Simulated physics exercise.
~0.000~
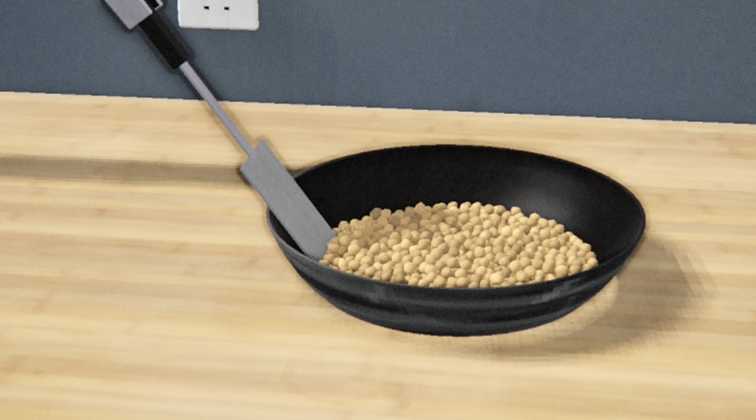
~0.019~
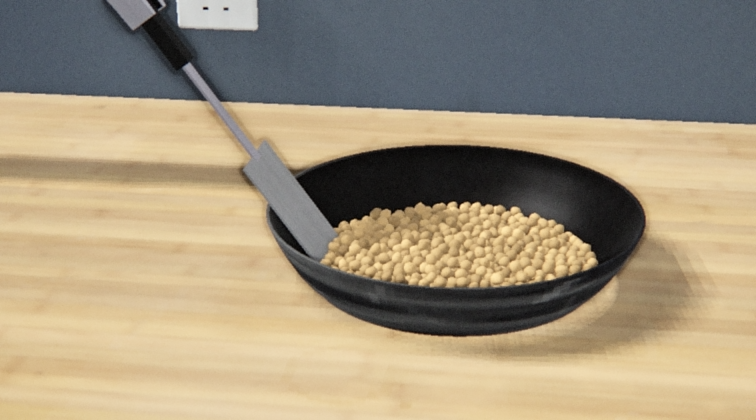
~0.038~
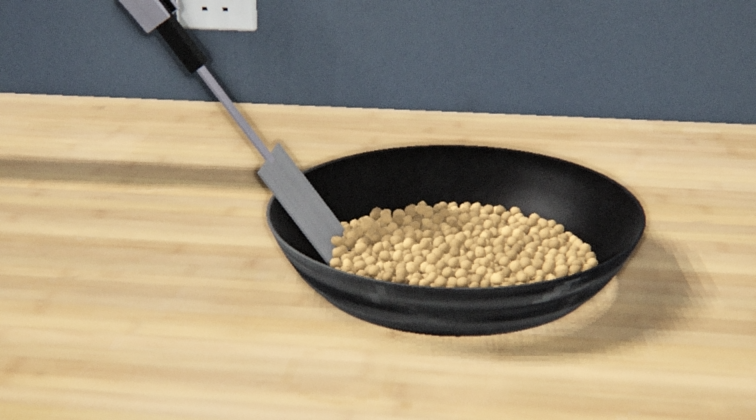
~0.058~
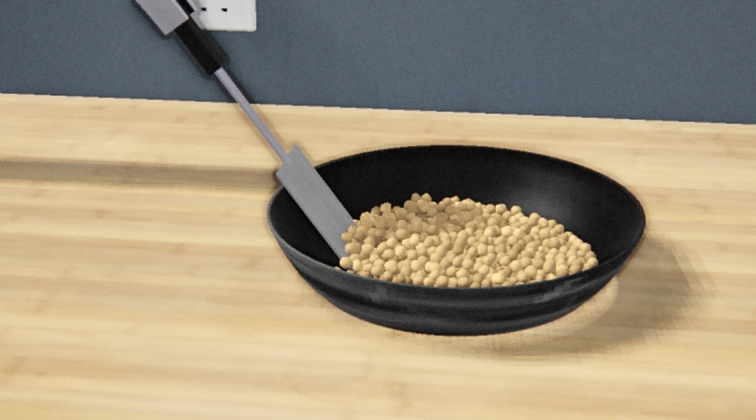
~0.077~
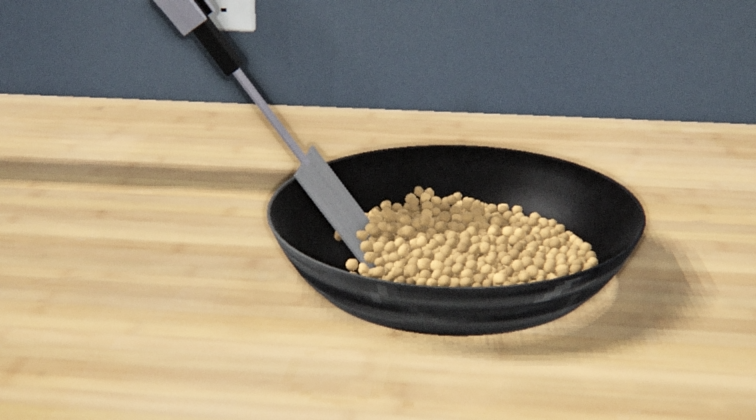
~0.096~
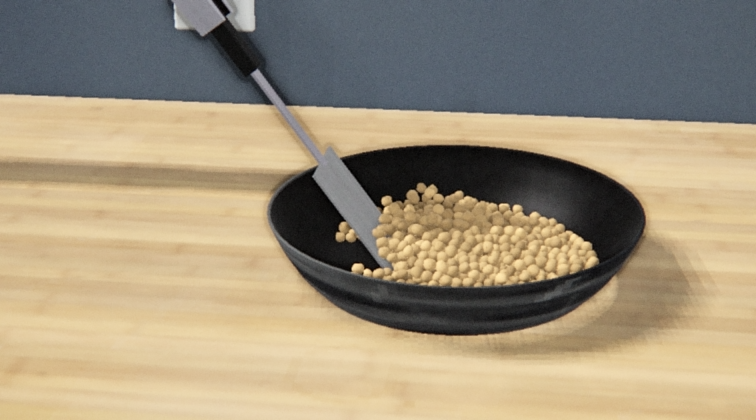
A grey paddle with a black grip, slanting into a black frying pan on a wooden table, slid a short way right through the chickpeas, bunching them up while a few rolled around its edges.
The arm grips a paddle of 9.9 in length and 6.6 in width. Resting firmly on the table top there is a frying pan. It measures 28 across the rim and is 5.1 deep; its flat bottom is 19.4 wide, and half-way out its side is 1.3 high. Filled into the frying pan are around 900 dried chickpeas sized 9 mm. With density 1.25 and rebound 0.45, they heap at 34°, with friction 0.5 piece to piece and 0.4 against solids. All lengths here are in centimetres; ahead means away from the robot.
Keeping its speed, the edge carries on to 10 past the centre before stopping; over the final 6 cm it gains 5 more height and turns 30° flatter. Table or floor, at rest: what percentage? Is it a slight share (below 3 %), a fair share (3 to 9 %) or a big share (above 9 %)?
It is a fair share.
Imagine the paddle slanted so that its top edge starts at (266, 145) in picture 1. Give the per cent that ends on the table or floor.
About 5%.
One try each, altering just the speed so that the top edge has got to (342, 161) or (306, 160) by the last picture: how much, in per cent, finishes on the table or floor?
Respectively, around 10 and 5 per cent.
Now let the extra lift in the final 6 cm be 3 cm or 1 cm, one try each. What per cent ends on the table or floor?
I'd say close to 5 percent for the first and close to 0 percent for the second.
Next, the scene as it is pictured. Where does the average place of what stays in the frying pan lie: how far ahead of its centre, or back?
Roughly 4.0 centimetres ahead.
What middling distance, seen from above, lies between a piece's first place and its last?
I'd guess close to 3 centimetres.
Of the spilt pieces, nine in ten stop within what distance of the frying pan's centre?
Distance: Approx. 40 cm.
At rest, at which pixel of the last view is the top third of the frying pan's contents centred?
Roughly at (572, 248).
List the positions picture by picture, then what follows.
Paddle top edge at (251, 153), sloping 54°; upper third of the load around (453, 248), from x 325 to 595, top at y 205; 900 in the frying pan, in the first frame.
Paddle top edge at (254, 154), sloping 54°; upper third of the load around (451, 247), from x 325 to 595, top at y 205, in the second frame.
Paddle top edge at (268, 157), sloping 54°; upper third of the load around (441, 246), from x 325 to 595, top at y 205, in the third frame.
Paddle top edge at (286, 159), sloping 54°; upper third of the load around (441, 243), from x 320 to 595, top at y 200, in the fourth frame.
Paddle top edge at (304, 160), sloping 54°; upper third of the load around (440, 242), from x 320 to 595, top at y 190, in the fifth frame.
Paddle top edge at (322, 161), sloping 54°; upper third of the load around (446, 242), from x 320 to 595, top at y 190; 900 in the frying pan, in the sixth frame.
By 0.17 s, sloping 54°, highest piece 5 above the table; 900 in the frying pan.
By 0.24 s, sloping 44°, highest piece 5 above the table; 900 in the frying pan.
By 0.48 s, sloping 24°, highest piece 5 above the table; 853 in the frying pan, 46 on the table or floor, 1 on the blade or in flight.
By 1.53 s, sloping 24°, highest piece 5 above the table; 853 in the frying pan, 47 on the table or floor.
Final count, 853 in the frying pan, 47 on the table or floor. That is 5 % on the table or floor.
